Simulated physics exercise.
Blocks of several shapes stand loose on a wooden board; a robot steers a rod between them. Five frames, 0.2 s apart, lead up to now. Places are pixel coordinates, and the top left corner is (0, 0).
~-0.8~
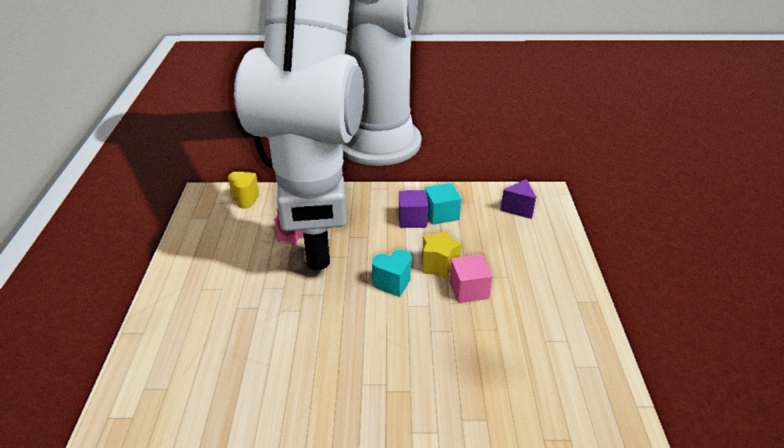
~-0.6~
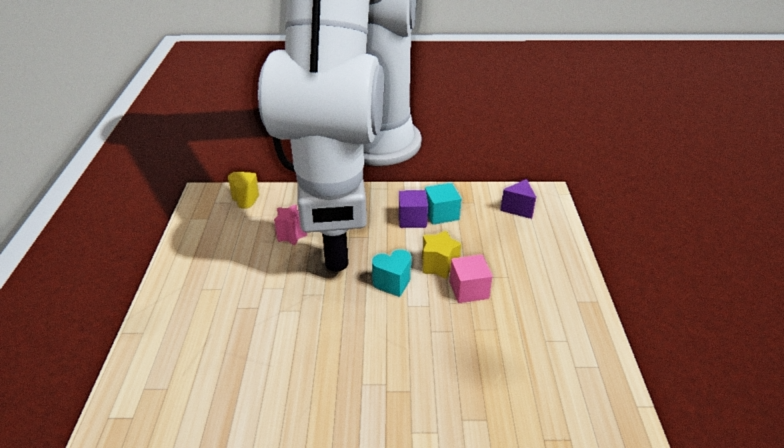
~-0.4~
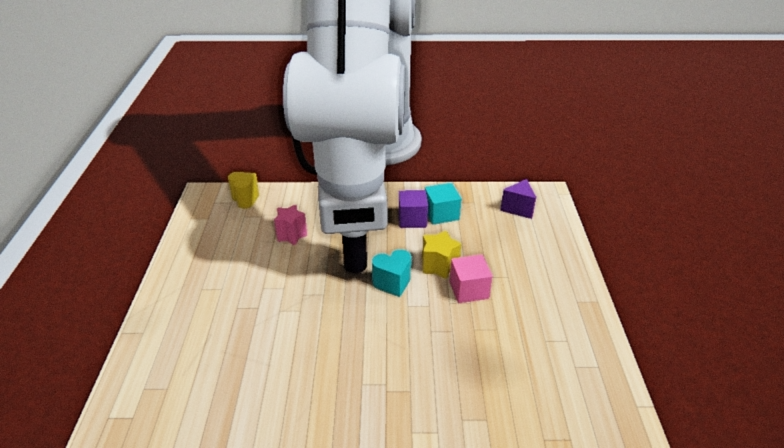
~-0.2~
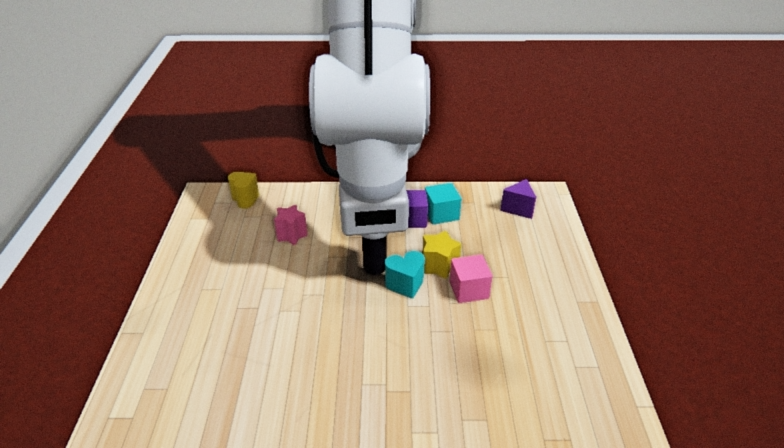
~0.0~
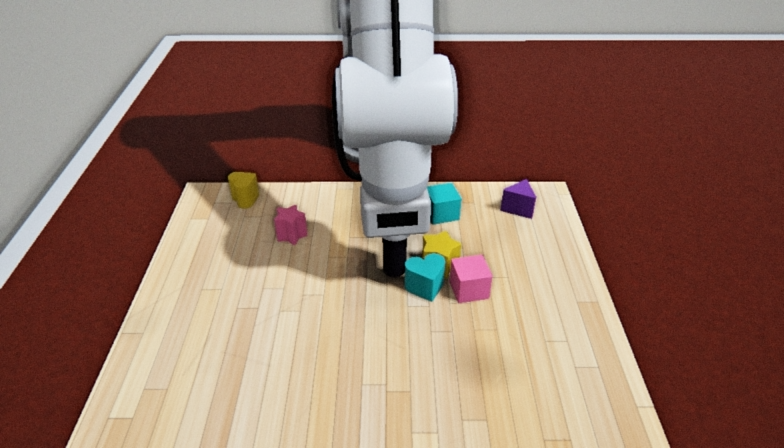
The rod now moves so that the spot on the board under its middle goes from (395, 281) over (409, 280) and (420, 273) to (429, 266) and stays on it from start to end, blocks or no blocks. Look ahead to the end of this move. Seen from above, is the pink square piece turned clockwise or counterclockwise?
Viewed from overhead, the pink square piece winds up turned clockwise.
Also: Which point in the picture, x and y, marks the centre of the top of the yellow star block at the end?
The top centre is at (453, 237).
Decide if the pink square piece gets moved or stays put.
It will be nudged away from its spot.
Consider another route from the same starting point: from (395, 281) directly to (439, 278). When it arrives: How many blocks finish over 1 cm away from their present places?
By the end, three or more blocks will have moved.
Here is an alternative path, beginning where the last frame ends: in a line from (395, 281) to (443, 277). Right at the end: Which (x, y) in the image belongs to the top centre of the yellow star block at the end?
Just about (454, 238).
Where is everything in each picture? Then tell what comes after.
In the first frame, lower end of the rod at (319, 263), tops of blocks, turquoise heart at (393, 261), yellow star block at (440, 243), pink square piece at (472, 267).
In the second frame, rod at (337, 264), blocks as before.
In the third frame, rod at (356, 266), blocks as before.
In the fourth frame, rod at (375, 267), turquoise heart at (406, 262).
In the fifth frame, rod at (395, 269), turquoise heart at (426, 265), yellow star block at (440, 243), pink square piece at (472, 267).
The first path, step by step. Halfway along, rod at (415, 266); turquoise heart at (446, 264); yellow star block at (444, 242), turned 20° anticlockwise; pink square piece at (482, 268), turned 15° clockwise.
At the end, rod at (430, 255); turquoise heart at (447, 264); yellow star block at (453, 237), turned 25° anticlockwise; pink square piece at (483, 269), turned 20° clockwise.
